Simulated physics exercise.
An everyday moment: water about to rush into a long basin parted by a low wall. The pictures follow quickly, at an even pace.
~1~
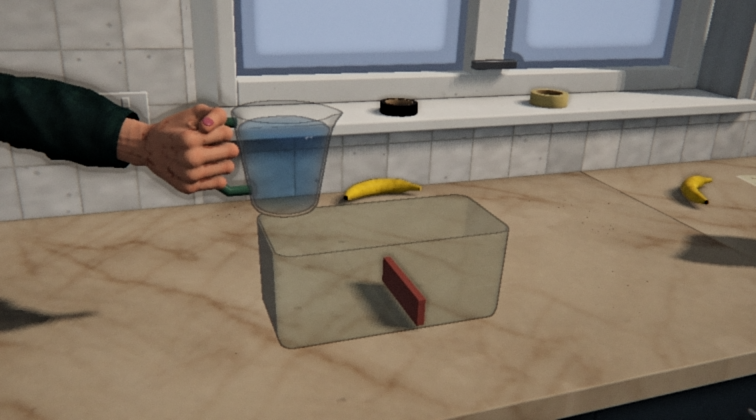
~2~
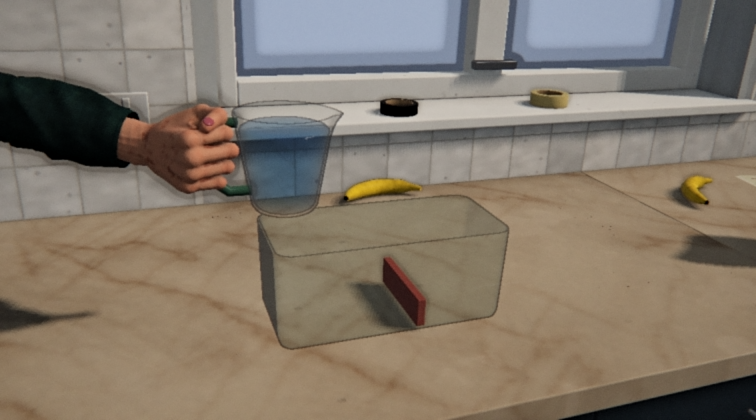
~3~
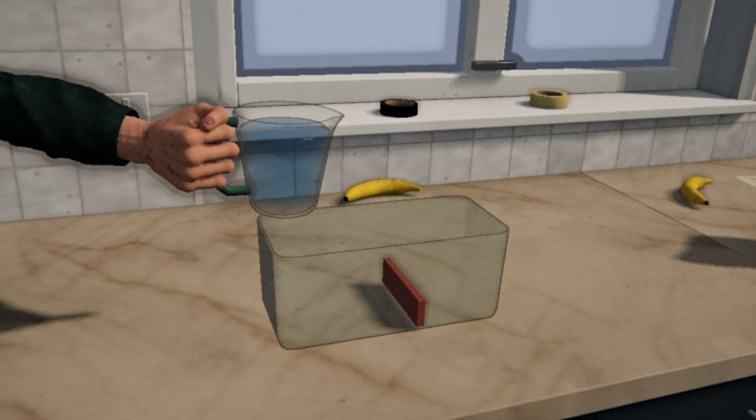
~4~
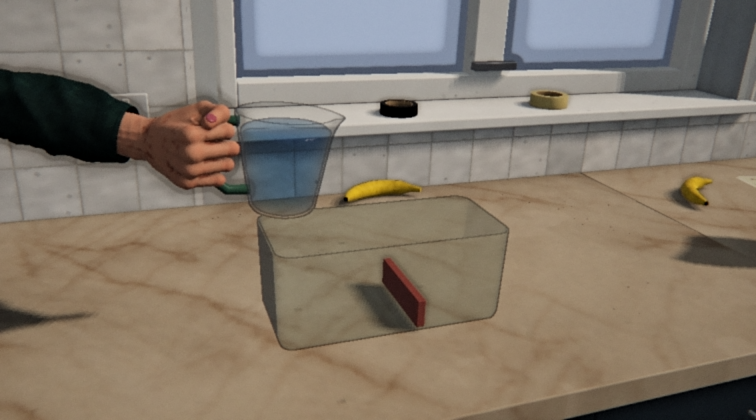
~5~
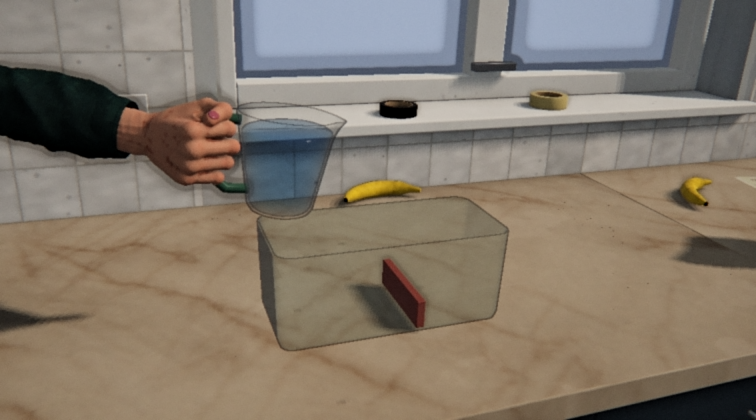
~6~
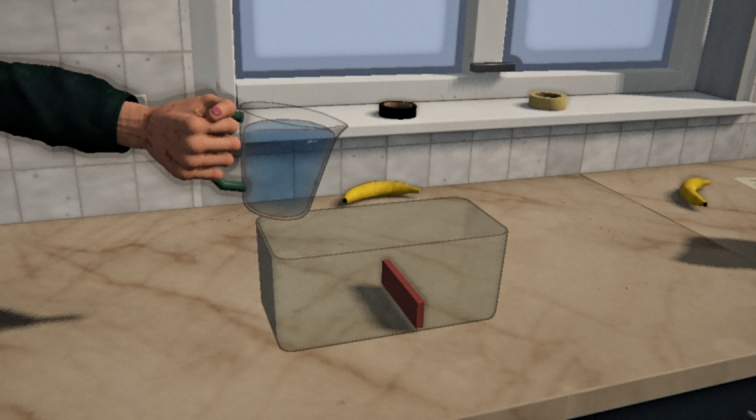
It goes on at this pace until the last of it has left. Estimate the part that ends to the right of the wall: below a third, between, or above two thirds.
In the end less than a third is right of the wall.
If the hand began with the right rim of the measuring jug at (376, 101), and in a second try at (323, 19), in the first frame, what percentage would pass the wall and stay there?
The first gives 80 %, the second 15 %.
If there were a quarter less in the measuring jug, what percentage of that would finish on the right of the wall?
Close to 5 per cent.
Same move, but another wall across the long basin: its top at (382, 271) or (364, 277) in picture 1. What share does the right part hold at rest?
The first gives 55 %, the second 95 %.
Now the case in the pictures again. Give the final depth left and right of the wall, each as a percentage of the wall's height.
Near 60 on the left, 10 on the right.
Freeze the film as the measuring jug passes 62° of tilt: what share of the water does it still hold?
Roughly 80 in a hundred.
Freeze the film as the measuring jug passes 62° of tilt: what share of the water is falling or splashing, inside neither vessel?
Some 15 per cent.
A moment on, the measuring jug is tipped part way and 78 per cent is still to pour, 7 is left of the wall and 0 right of it.
Next, the measuring jug is tipped on its side and 28 per cent is still to pour, 51 is left of the wall and 10 right of it.
Then the measuring jug is tipped on its side and 3 per cent is still to pour, 84 is left of the wall and 11 right of it.
Later the measuring jug is tipped on its side and 0 per cent is still to pour, 86 is left of the wall and 13 right of it.
Finally, 86 per cent lies left of the wall, 13 right of it and 1 outside.
